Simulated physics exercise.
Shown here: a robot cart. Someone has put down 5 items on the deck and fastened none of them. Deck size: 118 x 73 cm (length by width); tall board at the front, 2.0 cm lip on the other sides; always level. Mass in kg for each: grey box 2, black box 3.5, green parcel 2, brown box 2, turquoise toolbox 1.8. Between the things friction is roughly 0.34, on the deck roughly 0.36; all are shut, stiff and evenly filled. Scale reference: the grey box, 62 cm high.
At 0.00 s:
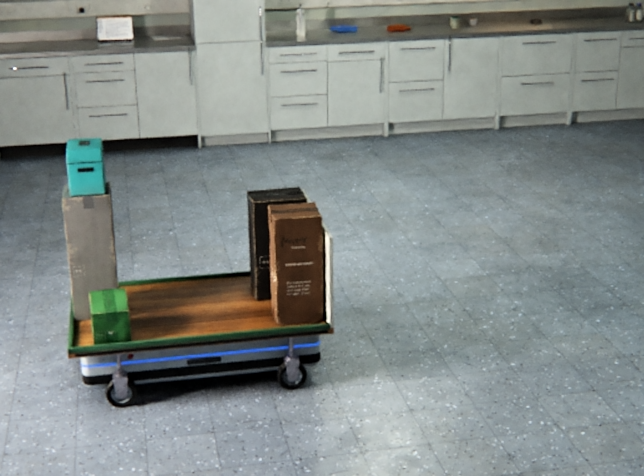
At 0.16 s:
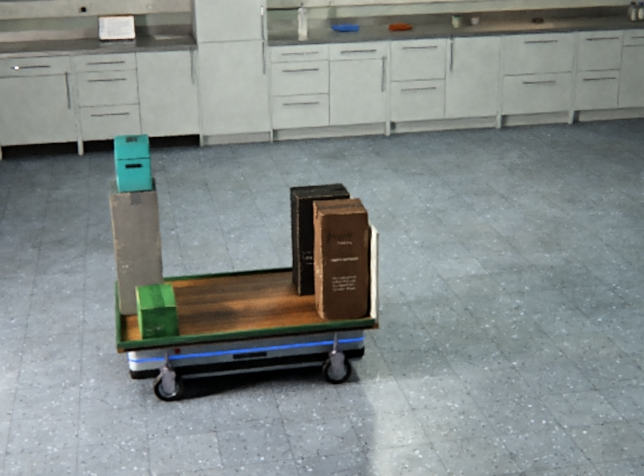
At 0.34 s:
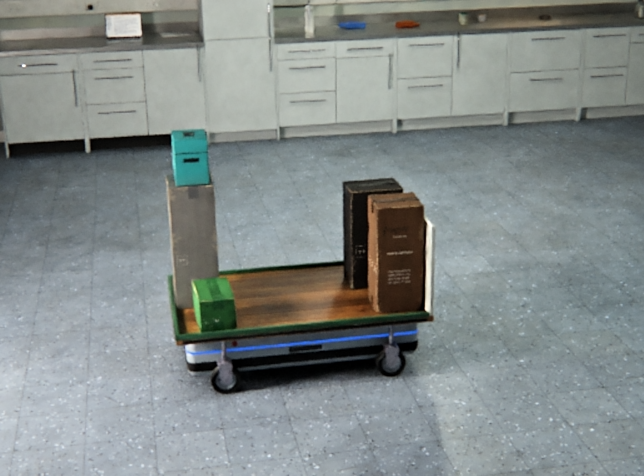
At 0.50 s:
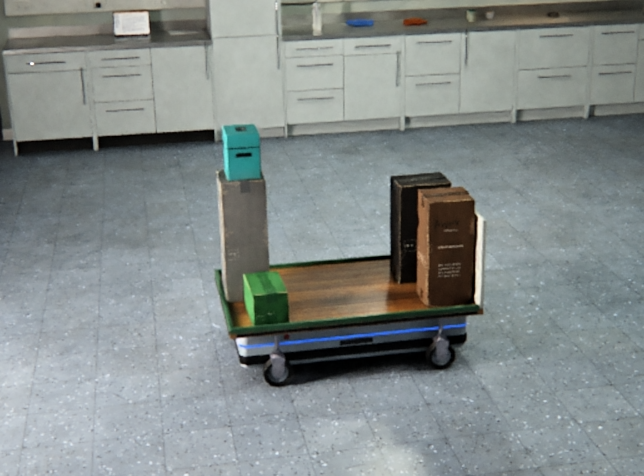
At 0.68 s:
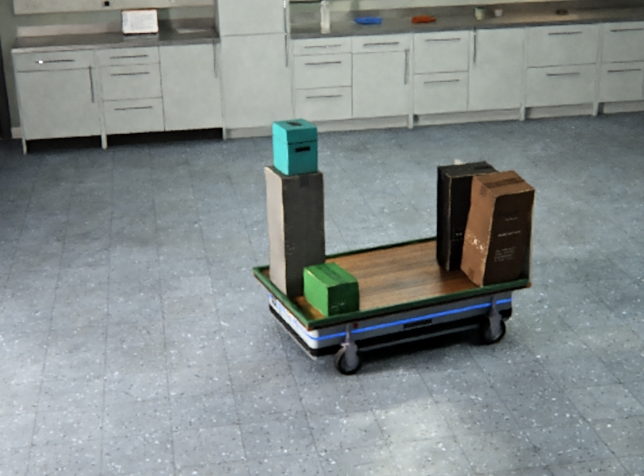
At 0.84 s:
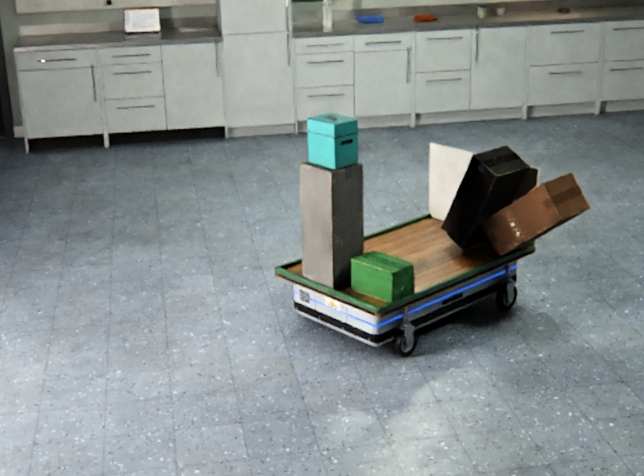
A low-wheeled cart rolls rightward across a grey tiled floor, seen from above in a room lined with pale cabinets, as the view shifts slightly. On its wooden deck, a turquoise toolbox tops a grey box beside a green parcel at left, with black and brown boxes at right. The cart then turns toward the cabinets, the black box tilts steeply rightward, and the brown one topples off the deck's edge.
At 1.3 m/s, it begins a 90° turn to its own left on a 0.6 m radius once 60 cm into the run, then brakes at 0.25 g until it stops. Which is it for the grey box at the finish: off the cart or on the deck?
It ends on the deck.
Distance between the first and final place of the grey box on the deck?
Some 44 cm.
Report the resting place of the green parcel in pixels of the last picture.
Roughly pixel (406, 198).
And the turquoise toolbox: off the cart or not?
Turquoise toolbox: Goes out of bounds.
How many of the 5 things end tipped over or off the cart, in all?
So, 4 in all.
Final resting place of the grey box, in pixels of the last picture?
It settles at around (355, 182).
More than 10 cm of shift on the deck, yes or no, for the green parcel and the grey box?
Green parcel: Remains in place. Grey box: Is displaced.
After 1.04 s, 135 cm covered, turned 58°; black box 74° off upright; turquoise toolbox moved 2 cm.
After 1.34 s, 174 cm covered, turned 88°; black box now off the cart; grey box 10° off upright near (385, 187); turquoise toolbox 10° off upright.
After 1.64 s, 207 cm covered, turned 90°; grey box 29° off upright near (383, 169); turquoise toolbox 29° off upright; green parcel moved 2 cm.
After 1.94 s, 219 cm covered, turned 90°; turquoise toolbox now off the cart; grey box on its side near (369, 169); green parcel moved 2 cm.
In the end (3.2 s), off the cart, black box, brown box and turquoise toolbox; toppled on the deck, grey box; the last one under 10 cm from the start. In the last view, grey box near (355, 182).
